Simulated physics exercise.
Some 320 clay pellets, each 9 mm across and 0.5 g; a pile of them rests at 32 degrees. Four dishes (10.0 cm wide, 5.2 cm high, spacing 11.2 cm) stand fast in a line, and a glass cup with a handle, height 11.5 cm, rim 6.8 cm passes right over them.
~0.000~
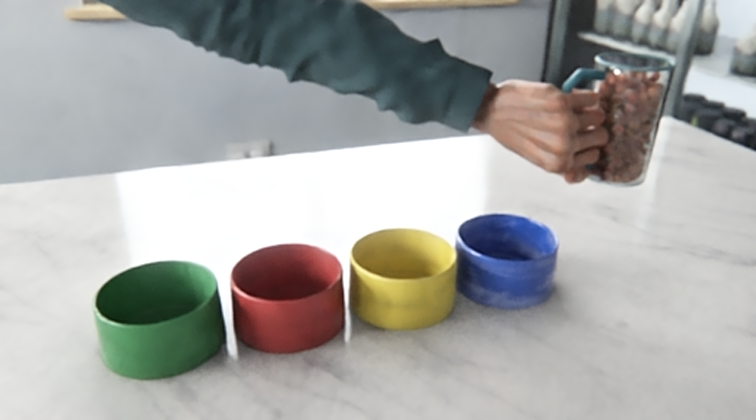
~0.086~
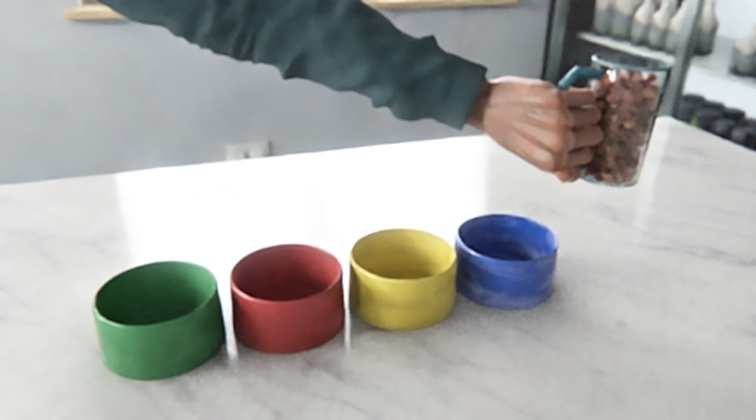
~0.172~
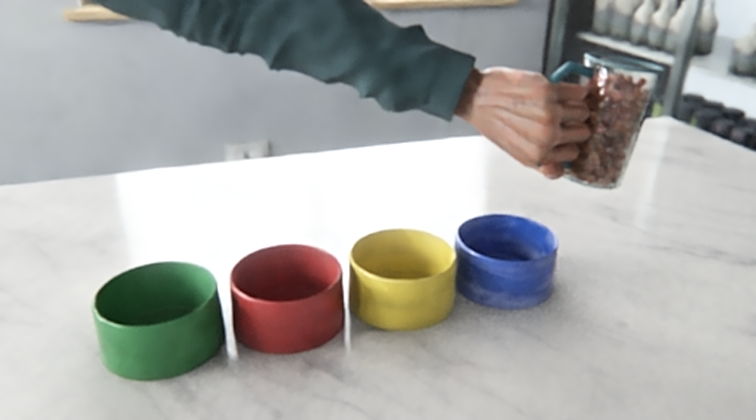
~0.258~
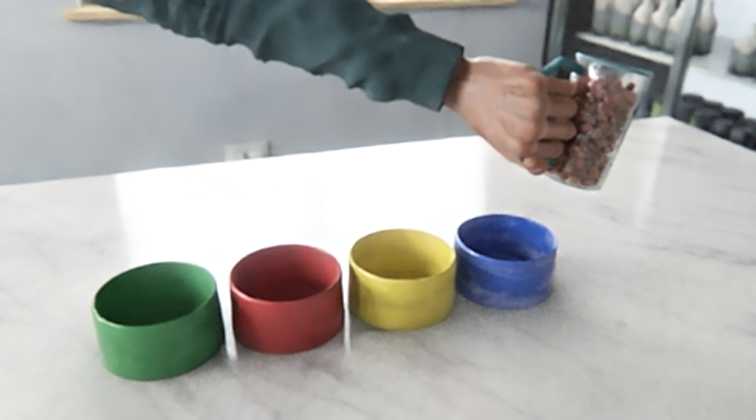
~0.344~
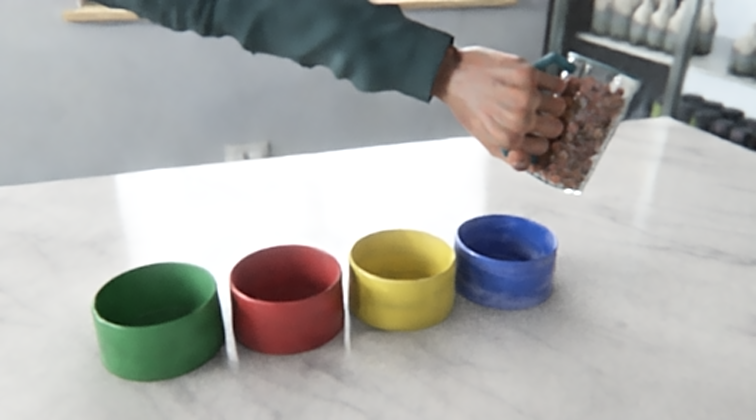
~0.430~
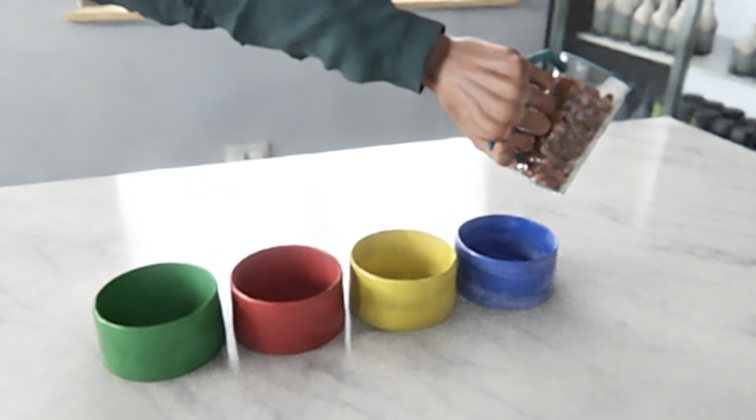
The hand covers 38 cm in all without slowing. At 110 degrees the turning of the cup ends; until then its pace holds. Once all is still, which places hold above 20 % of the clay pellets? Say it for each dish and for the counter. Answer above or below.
Red above, blue below, green below, yellow above, counter below.
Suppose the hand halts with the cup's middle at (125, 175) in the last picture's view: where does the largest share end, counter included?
The winner: Yellow.
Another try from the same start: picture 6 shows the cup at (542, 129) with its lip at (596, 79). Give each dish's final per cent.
Red 80; blue 0; green 0; yellow 10.
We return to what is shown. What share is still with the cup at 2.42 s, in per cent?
About 20 per cent.
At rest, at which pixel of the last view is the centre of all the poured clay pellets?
At about (374, 290).
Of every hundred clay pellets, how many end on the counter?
About 5 per cent.
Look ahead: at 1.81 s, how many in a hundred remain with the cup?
About 60 per cent.
After 1.26 s, tilt 85 degrees; cup holds 100 %.
Then, at 1.81 s, tilt 110 degrees; cup holds 60 %, yellow 30 %.
Then, at 2.42 s, tilt 110 degrees; cup holds 20 %, red 15 %, yellow 55 %.
In the end, at 3.7 s, red 40 %, blue 0 %, green 0 %, yellow 55 %, counter 5 %.
